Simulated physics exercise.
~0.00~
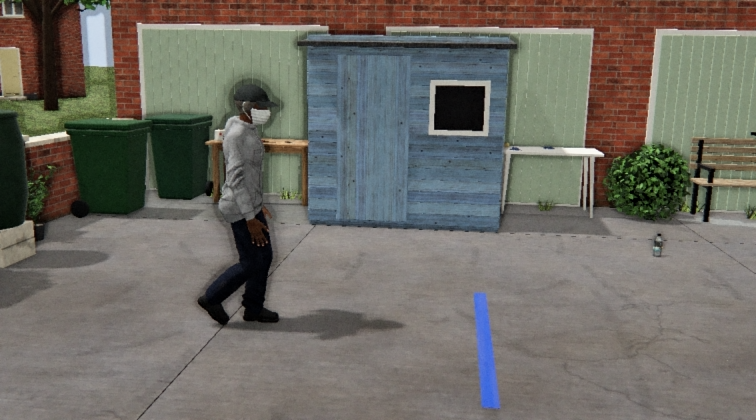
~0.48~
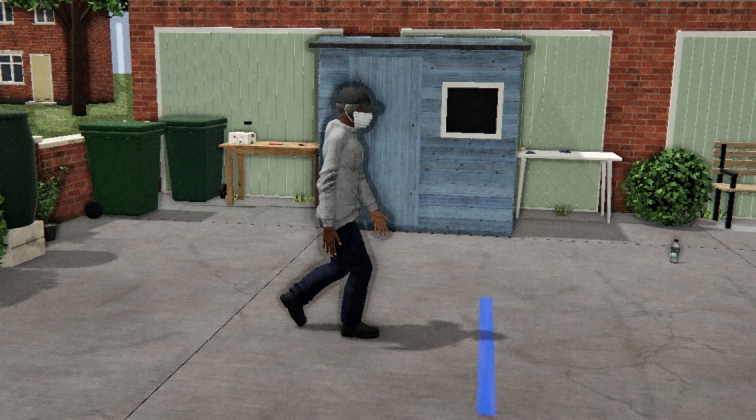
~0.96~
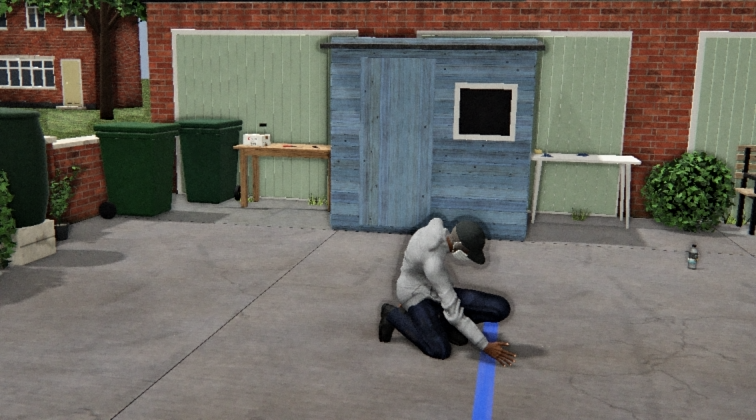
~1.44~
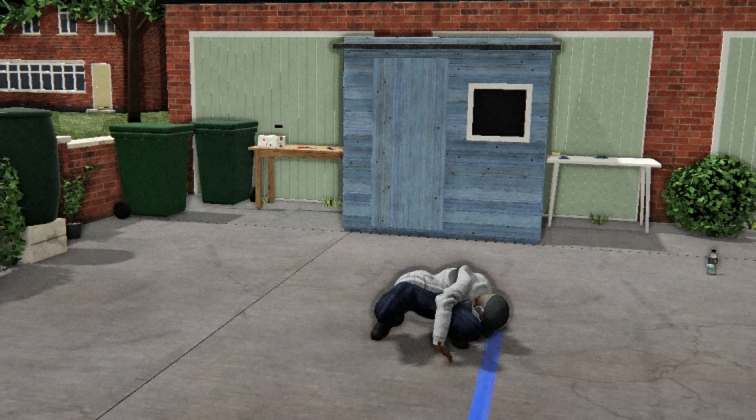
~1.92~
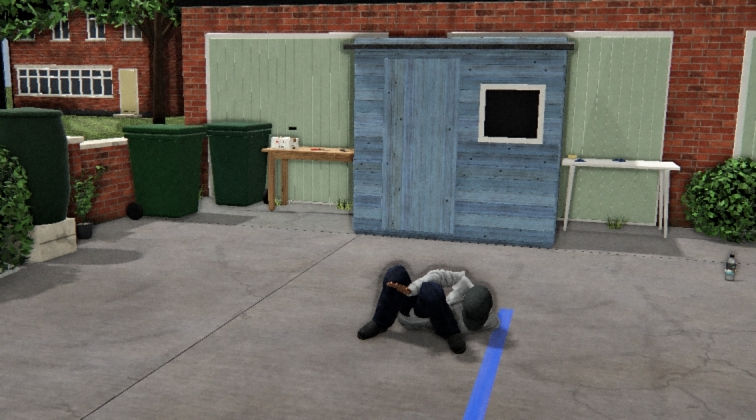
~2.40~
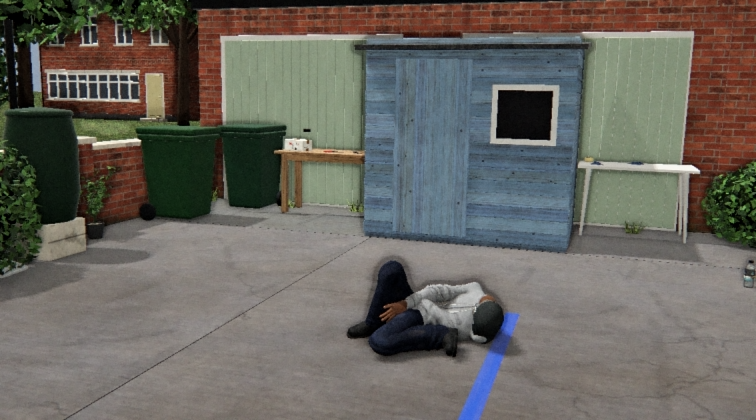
A paved yard backed by a red brick wall with pale green panels is seen from slightly above, the view drifting gently sideways. A blue wooden shed stands at the back between a brown table and a white one, with dark green bins to the left and a blue tape line on the ground. A person in a grey hoodie, dark trousers, cap and white face mask walks right towards the tape. The walker suddenly drops to the knees, folding forward with a hand reaching down at the tape. The body slumps and rolls over, knees bent, and ends lying on the ground, chest and hips short of the tape, the head close beside it.
